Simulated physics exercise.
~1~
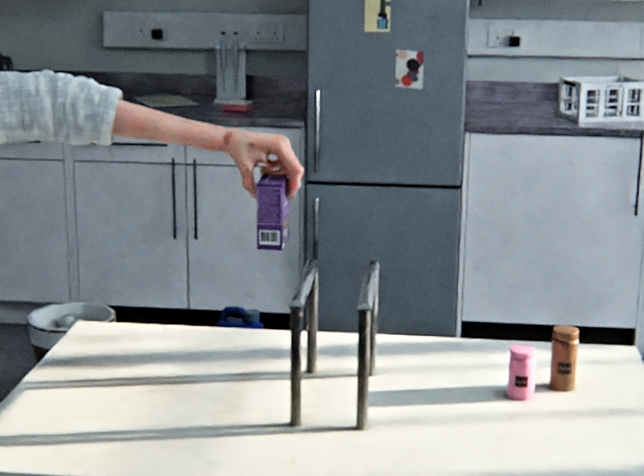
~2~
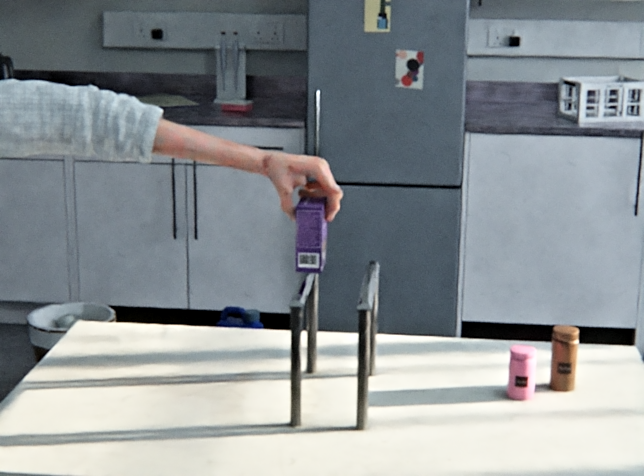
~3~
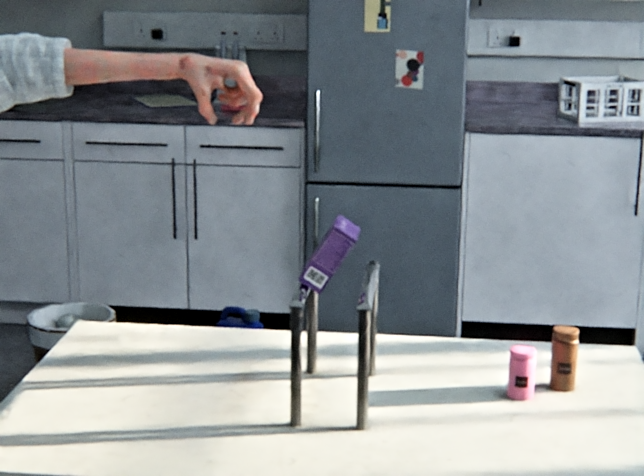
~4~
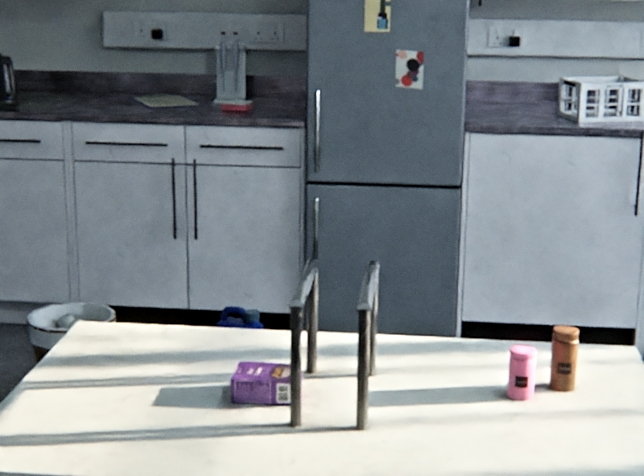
A purple packet, released by a hand above a metal stand, tips and drops onto the table.
